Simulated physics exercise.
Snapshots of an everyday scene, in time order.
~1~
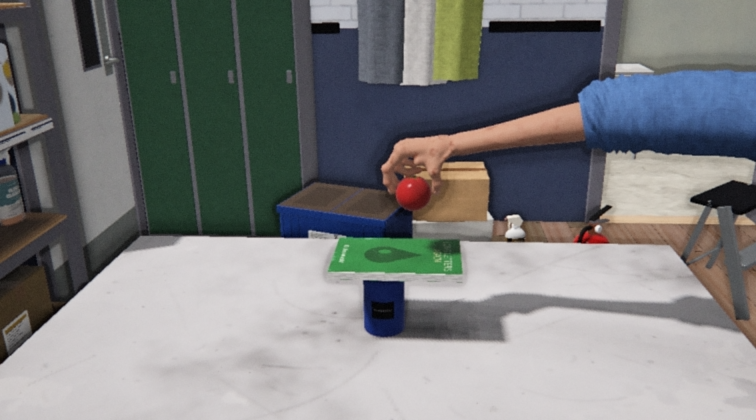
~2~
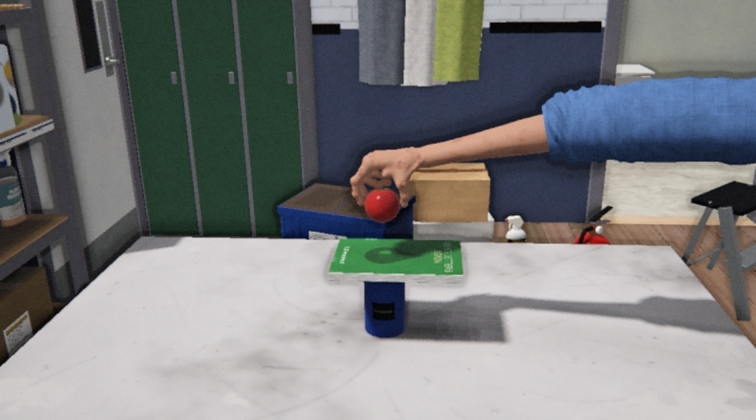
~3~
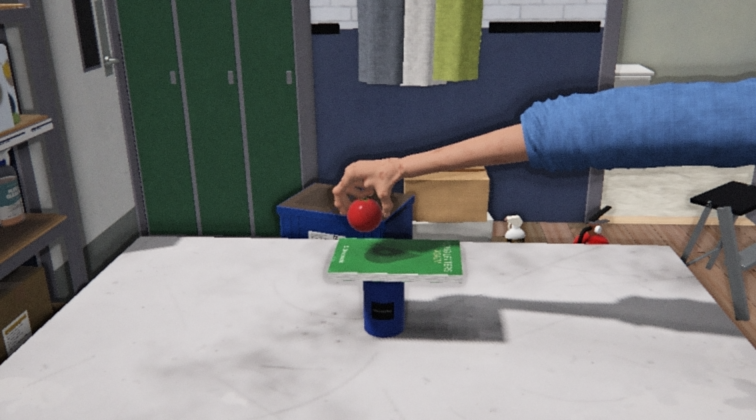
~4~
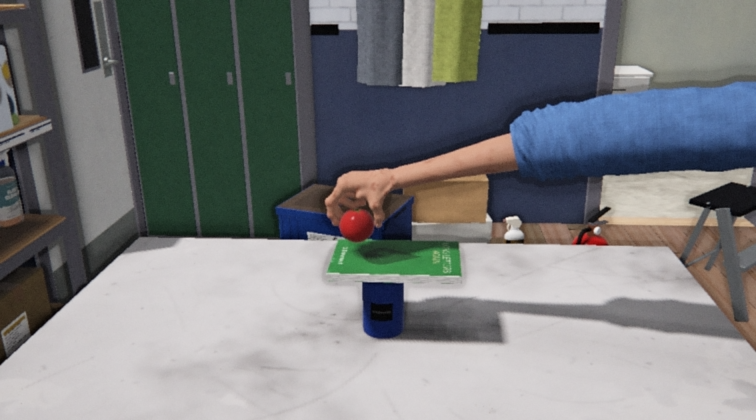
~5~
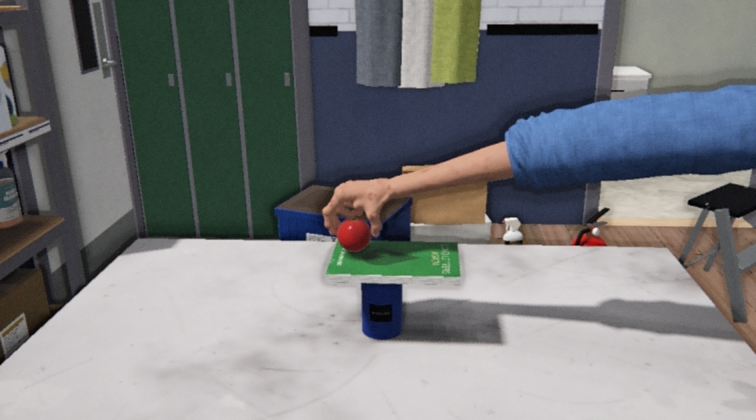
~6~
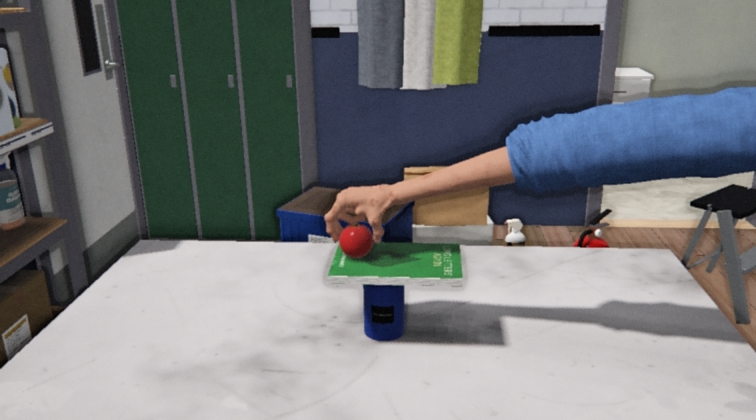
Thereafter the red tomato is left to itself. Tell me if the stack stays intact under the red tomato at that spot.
Yes. I reckon the stack bears the weight fine.
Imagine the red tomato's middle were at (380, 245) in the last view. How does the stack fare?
Stands.
Then, 0.50 s past the last view, nothing moves.
Then, 1.10 s past the last view, red tomato resting near (356, 241).
Finally, all 3 still in place. Final places as the last picture's camera would see them, red tomato near (356, 241). The stack holds.
